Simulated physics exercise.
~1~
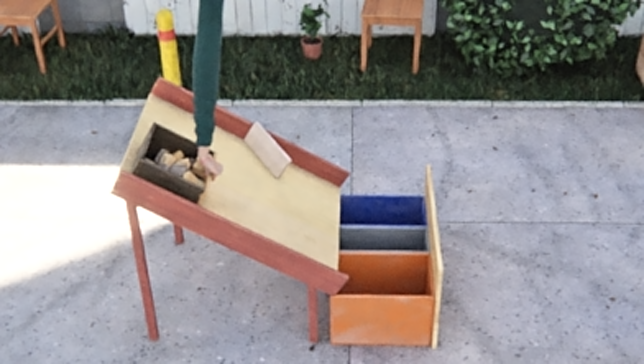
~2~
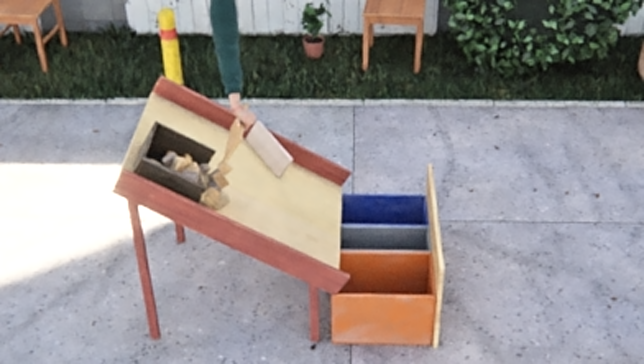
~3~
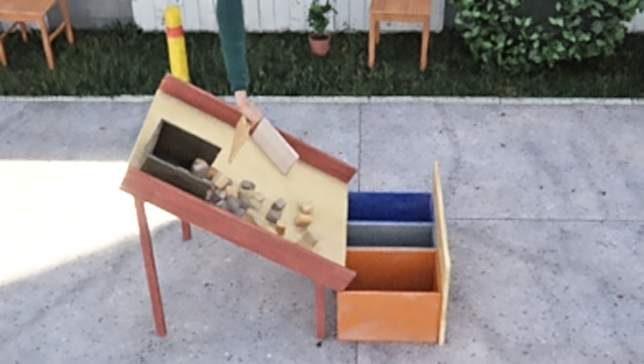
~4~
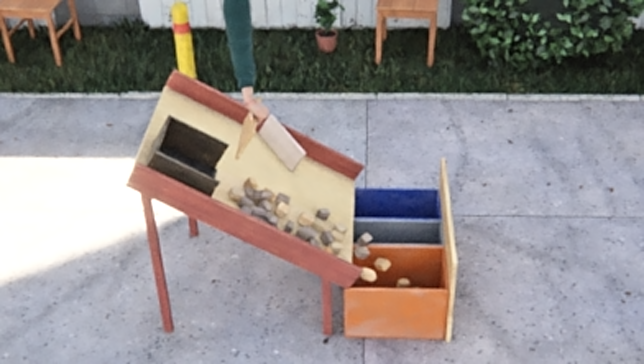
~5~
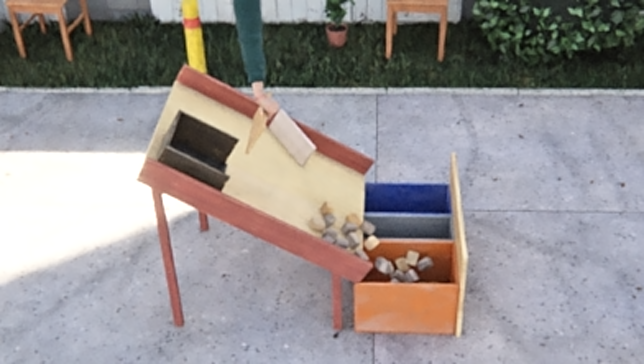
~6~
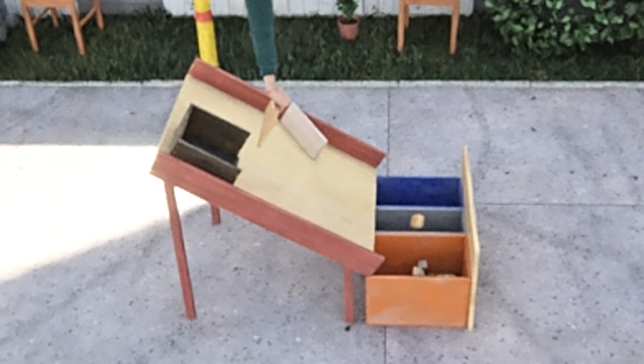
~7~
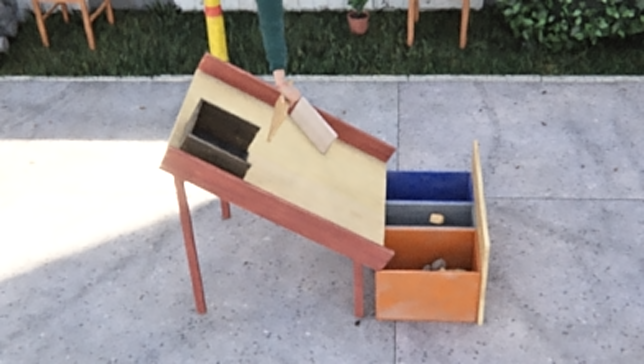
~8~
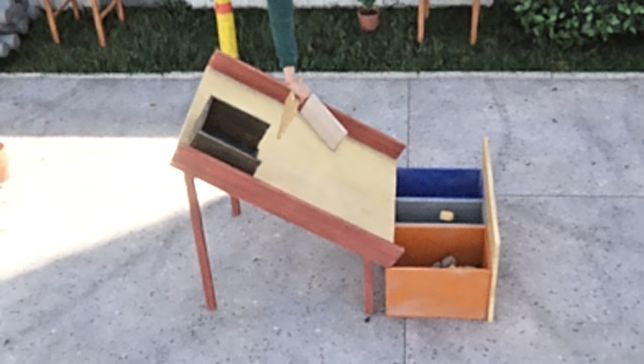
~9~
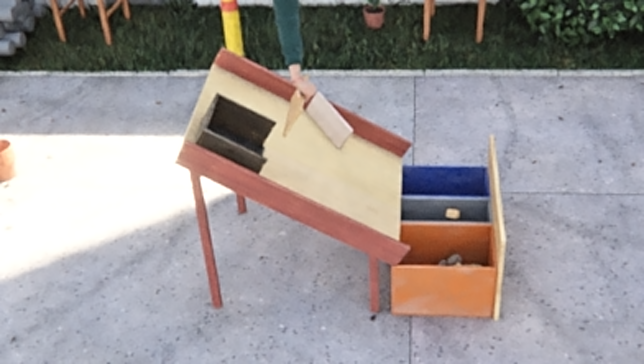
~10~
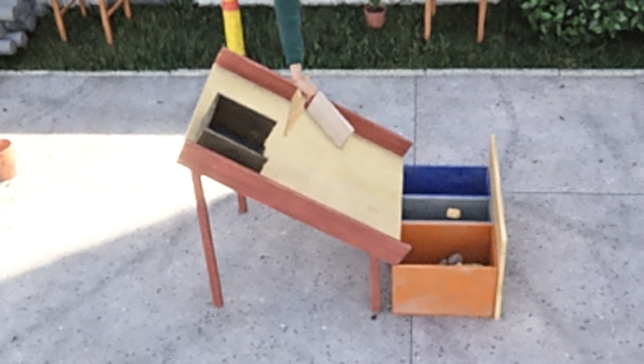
A green-sleeved arm reaches down to a sloping, red-edged table on a paved yard, seen from above with grass and a white fence behind. A dark pen filled with small wooden blocks sits at its upper left, an angled board stands beside it, and blue, grey and orange bins wait at the lower right. The hand lifts the pen's gate away, and the blocks spill out and tumble down the slope. They drop off the low edge, mostly into the nearest, orange bin. The slope empties, leaving blocks resting in the orange bin and one visible in the grey.
